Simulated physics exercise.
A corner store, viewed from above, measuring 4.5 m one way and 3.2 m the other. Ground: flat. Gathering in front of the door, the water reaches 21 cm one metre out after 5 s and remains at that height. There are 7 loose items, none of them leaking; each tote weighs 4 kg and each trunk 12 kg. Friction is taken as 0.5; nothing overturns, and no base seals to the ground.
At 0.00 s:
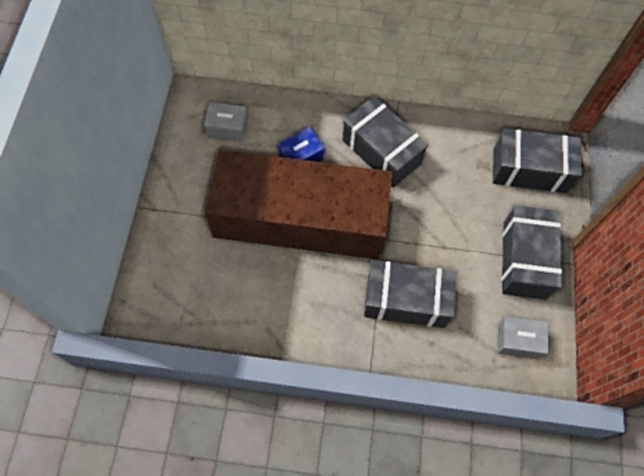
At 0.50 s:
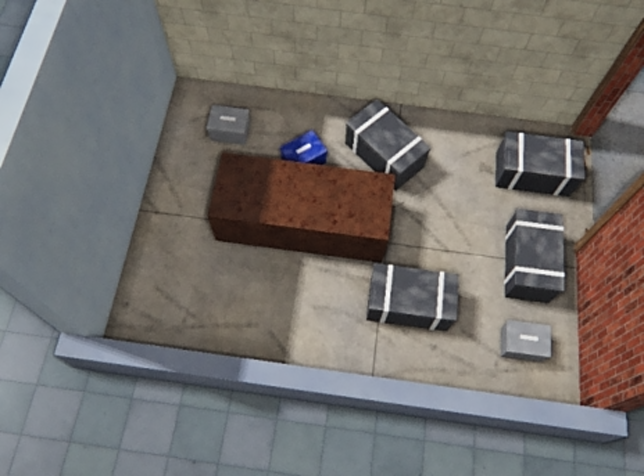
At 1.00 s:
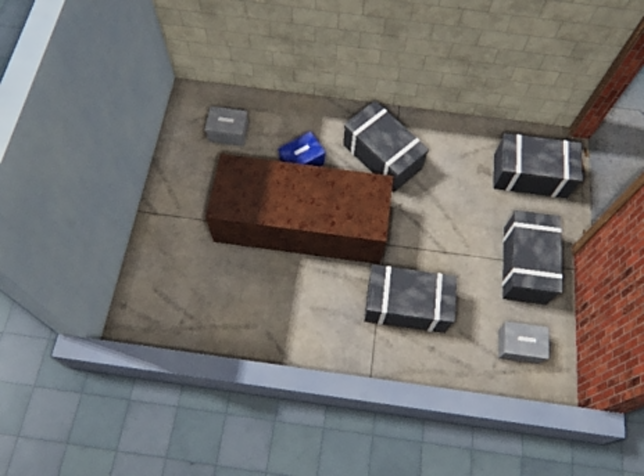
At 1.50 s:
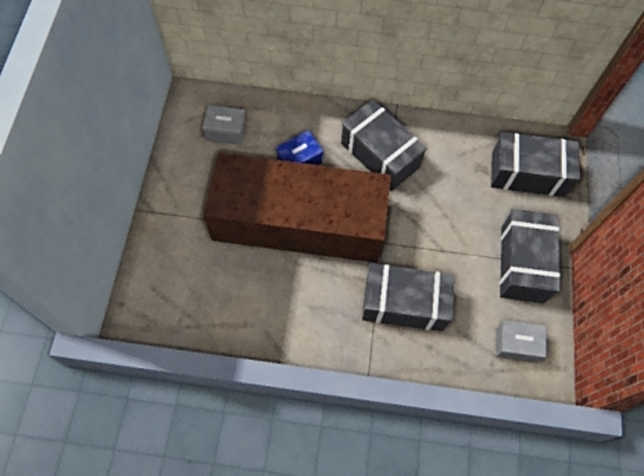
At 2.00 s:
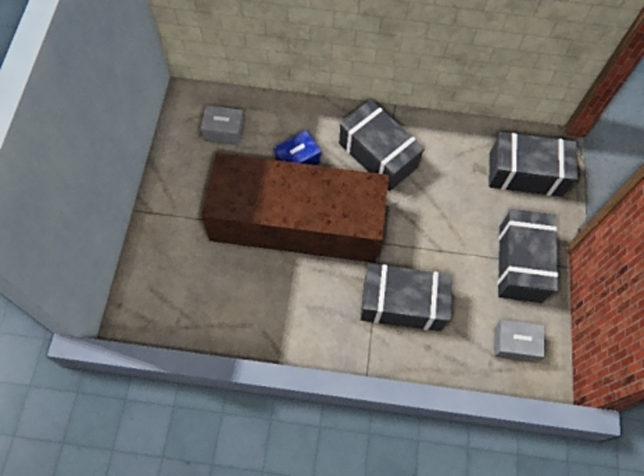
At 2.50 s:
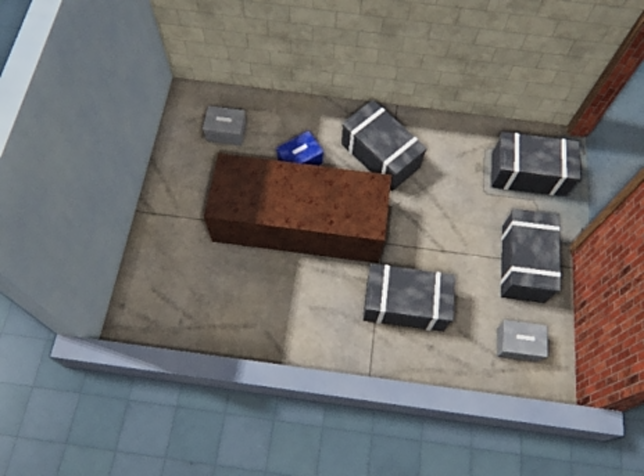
At the start, a blue tote, grey boxes and dark strapped crates sit around a long brown block on a dry shop floor, with pale paving outside. The paving then turns blue under a sheet of water, and the bluish tint reaches the doorway at right, while none of the items shift.
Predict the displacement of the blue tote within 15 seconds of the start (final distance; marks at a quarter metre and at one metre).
Displacement: Large.
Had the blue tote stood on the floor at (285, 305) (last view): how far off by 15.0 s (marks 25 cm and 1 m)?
Looks like it is swept a long way.
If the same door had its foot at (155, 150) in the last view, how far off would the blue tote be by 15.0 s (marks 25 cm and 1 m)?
So the blue tote is well away by then.
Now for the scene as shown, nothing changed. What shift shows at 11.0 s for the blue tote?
About 140 cm out of place.
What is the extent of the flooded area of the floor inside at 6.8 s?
Around 10.5 m2 of it.
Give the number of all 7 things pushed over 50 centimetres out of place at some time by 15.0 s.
I count 7.
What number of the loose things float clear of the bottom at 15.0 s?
It comes to 7 of them.
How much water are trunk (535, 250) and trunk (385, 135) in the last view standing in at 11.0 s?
4 and 12 cm.
After 3.5 s the blue tote is near (300, 150), 0.0 m from its start, aground; 0 afloat.
After 6.8 s the blue tote is near (197, 141), 1.1 m from its start, aground; 3 afloat.
After 11.0 s the blue tote is near (301, 266), 1.3 m from its start, afloat; 7 afloat.
After 15.0 s the blue tote is near (490, 289), 2.4 m from its start, afloat; 7 afloat.
